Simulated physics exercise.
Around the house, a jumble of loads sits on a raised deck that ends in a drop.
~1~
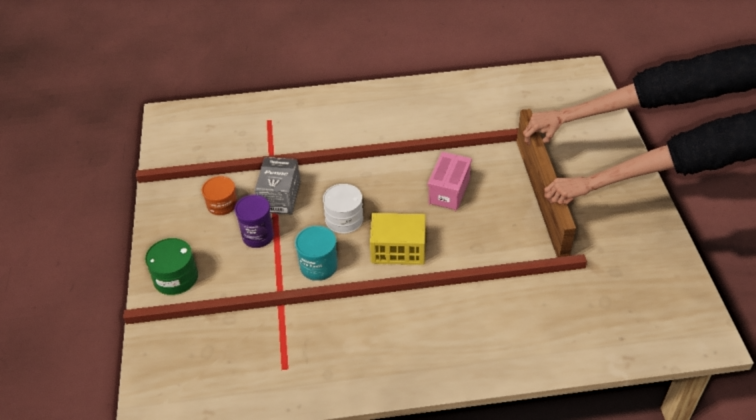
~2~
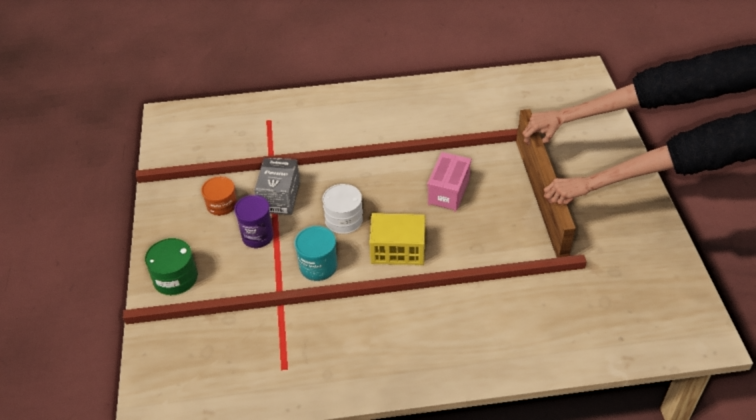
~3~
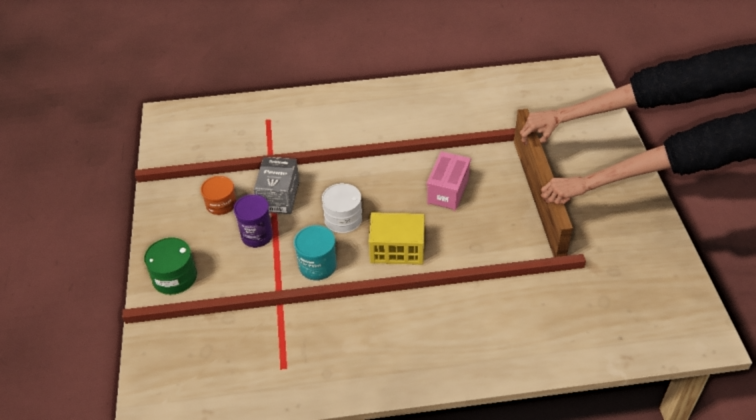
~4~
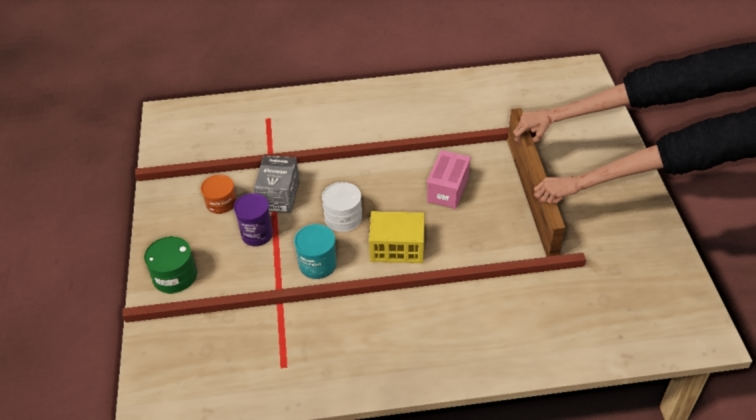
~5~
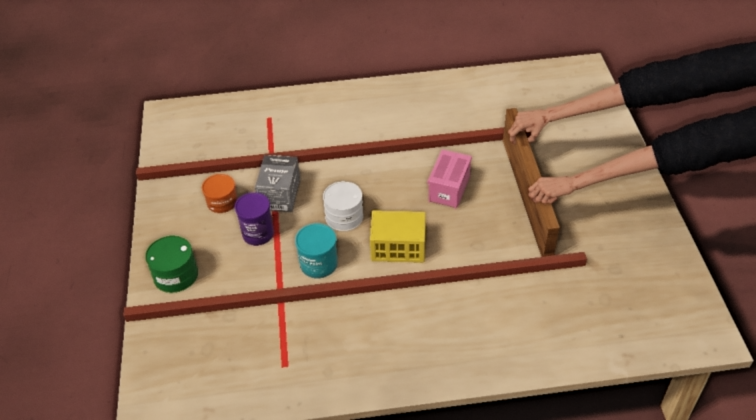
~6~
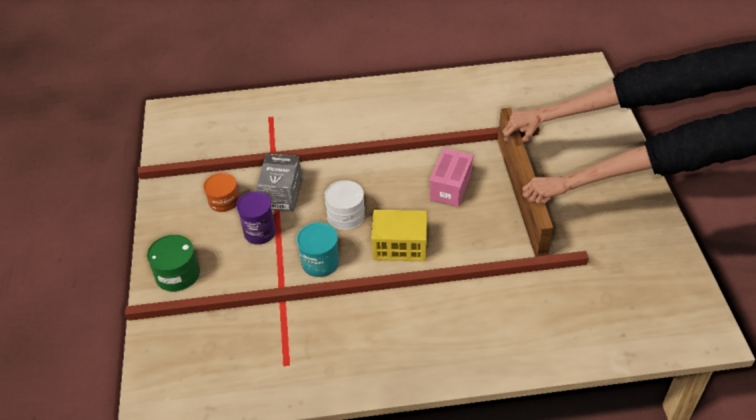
In the video, two hands slide a wooden plank slightly leftward between two rails on a table, while the pink tote, yellow crate, grey box, canister and assorted pails ahead of it stay in place around a red line.
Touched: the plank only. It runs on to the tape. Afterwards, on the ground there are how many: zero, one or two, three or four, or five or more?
The ones going over the edge come to none at all, I'd say.
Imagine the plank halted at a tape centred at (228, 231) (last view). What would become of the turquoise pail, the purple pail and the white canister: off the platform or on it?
Taking them in turn: Turquoise pail is still there, purple pail is still there, white canister is still there.
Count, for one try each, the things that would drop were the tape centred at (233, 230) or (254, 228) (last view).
Tallies in order: 1 and 0.
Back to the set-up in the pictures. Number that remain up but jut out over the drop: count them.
Expected count: 0.
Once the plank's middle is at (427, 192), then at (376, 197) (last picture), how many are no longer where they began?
Well, it's 1 at the first one and 4 at the second.
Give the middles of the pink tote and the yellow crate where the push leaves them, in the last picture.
The one named first is at (260, 205), the next at (252, 257).
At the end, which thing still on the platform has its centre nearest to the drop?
Green canister.
Early on, none off yet; green canister at rest near (174, 263); orange pail at rest near (222, 193); purple pail at rest near (257, 219).
A while later, none off yet; green canister at rest near (174, 263); orange pail at rest near (222, 193); purple pail travelled about its own width near (236, 223).
Finally, the number that fall off is zero.
